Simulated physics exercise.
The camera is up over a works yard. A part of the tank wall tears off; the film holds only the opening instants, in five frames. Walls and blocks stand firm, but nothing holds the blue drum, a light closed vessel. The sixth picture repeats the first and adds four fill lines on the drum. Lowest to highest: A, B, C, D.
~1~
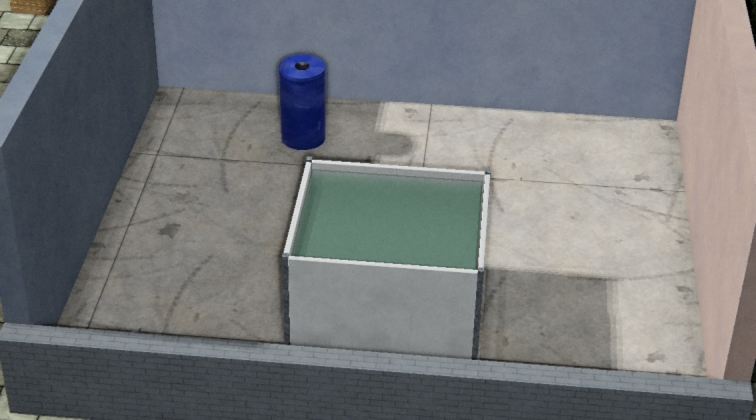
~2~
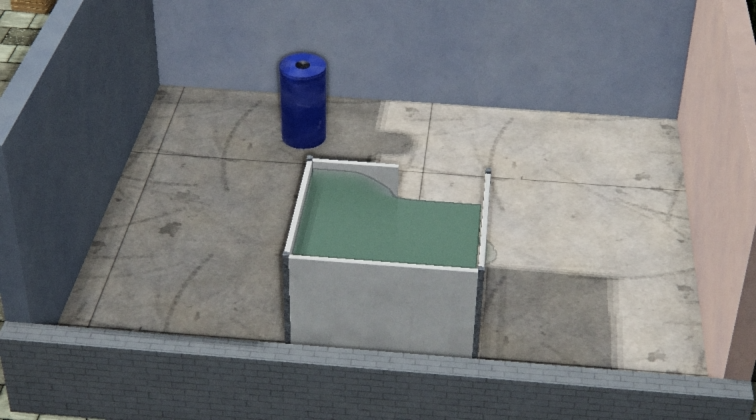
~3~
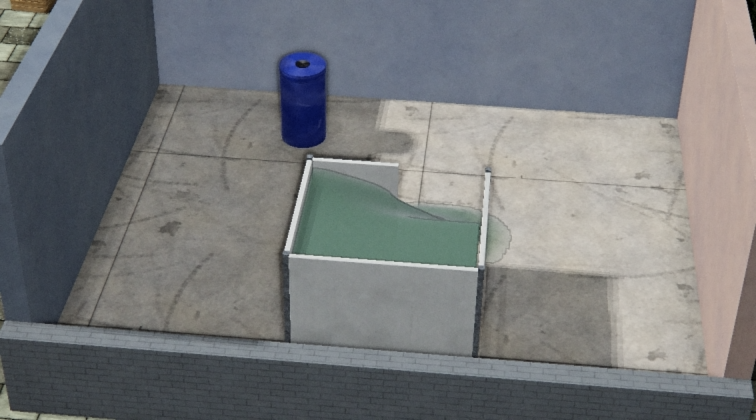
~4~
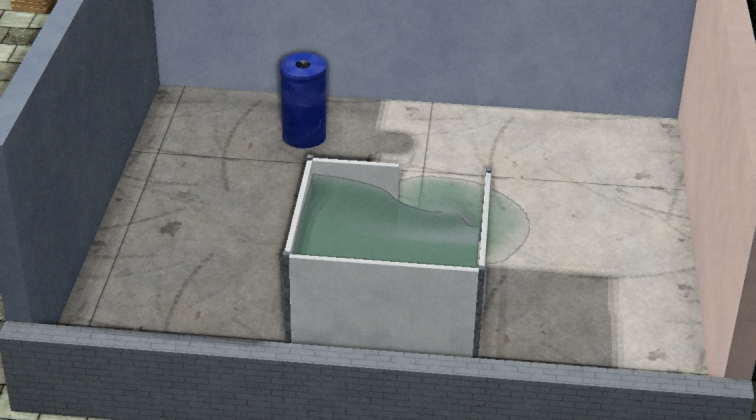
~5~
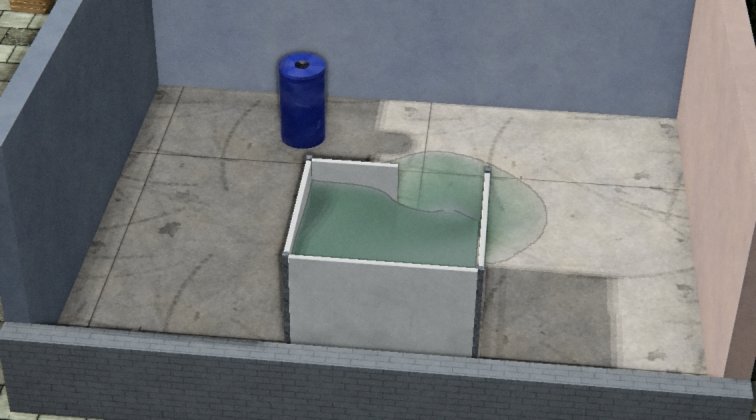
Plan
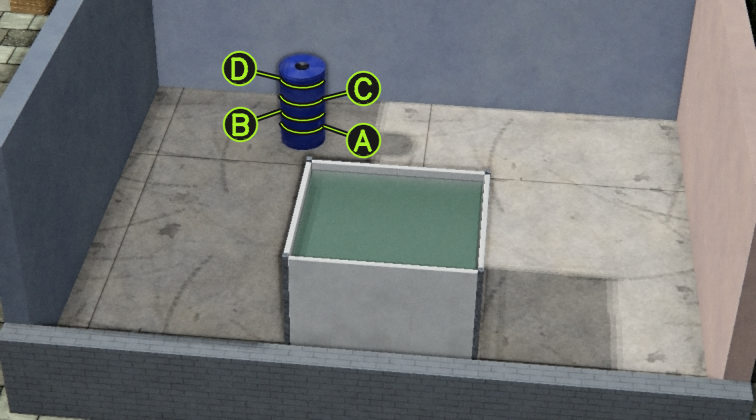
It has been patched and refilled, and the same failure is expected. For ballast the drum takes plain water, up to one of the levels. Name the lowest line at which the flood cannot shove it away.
The answer is mark A.
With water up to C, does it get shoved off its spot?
No.
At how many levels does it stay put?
All of them.
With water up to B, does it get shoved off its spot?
No.
On the marked copy, A at (300, 132); B at (299, 120); C at (299, 105); D at (299, 87); from the bottom up A, B, C, D.
With A, it does not move.
With B, it does not move.
With C, it does not move.
With D, it does not move.
